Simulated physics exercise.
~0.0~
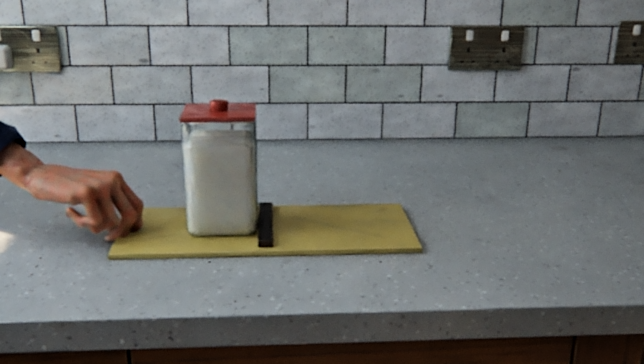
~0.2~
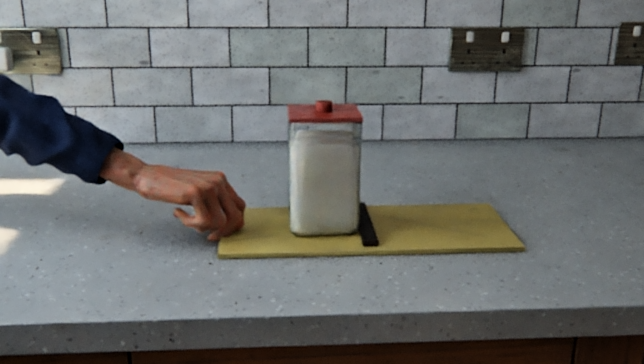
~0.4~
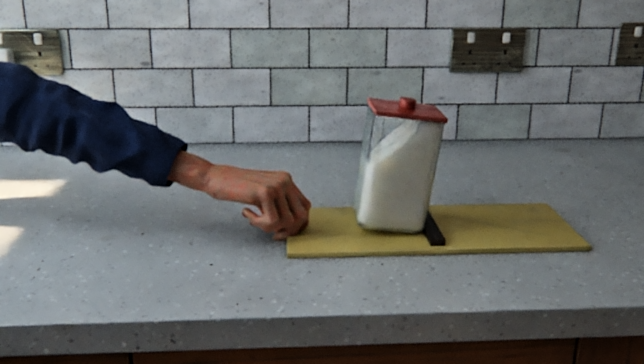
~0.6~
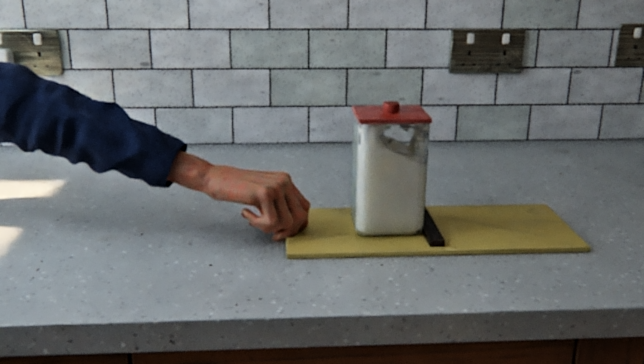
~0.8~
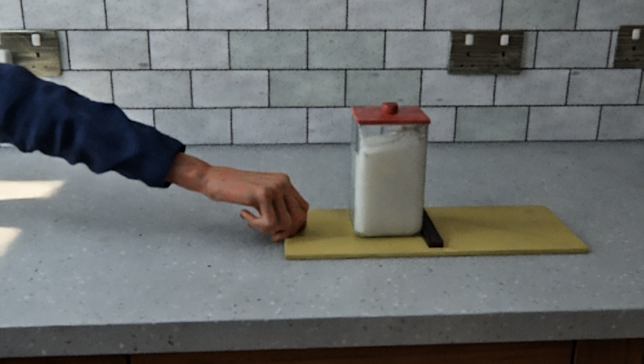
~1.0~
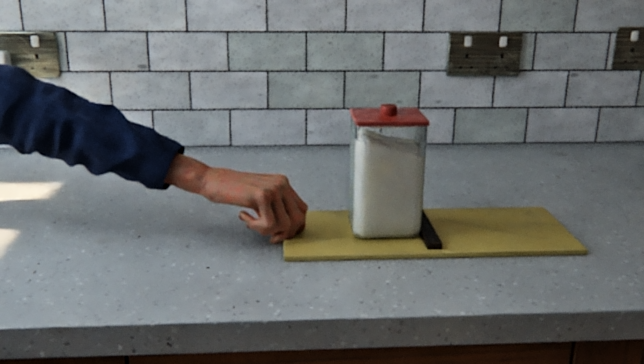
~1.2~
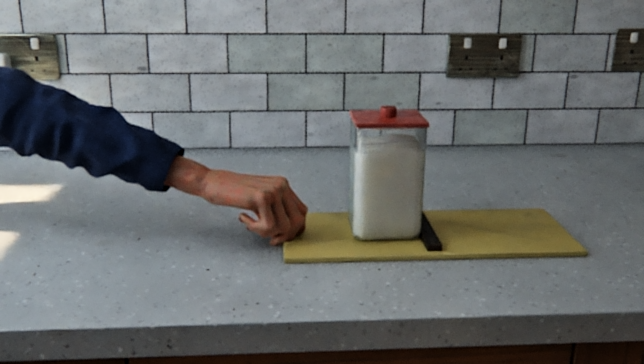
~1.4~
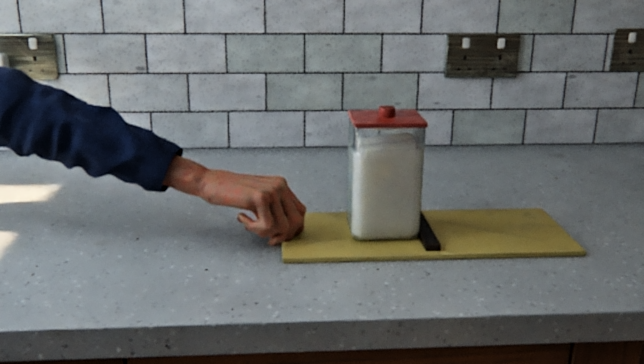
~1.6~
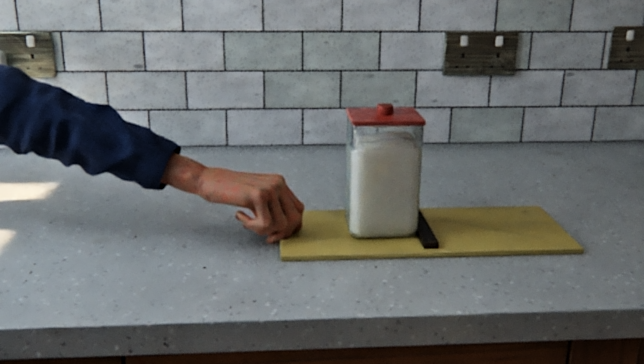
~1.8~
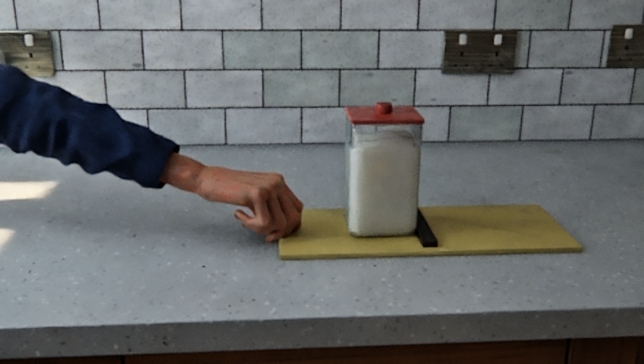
In this clip, a hand slides a yellow board carrying a red-capped clear canister of white liquid rightward along a gray countertop, then stops. The canister tips toward a dark strip on the board, rocks back upright, and stays standing as the liquid settles.
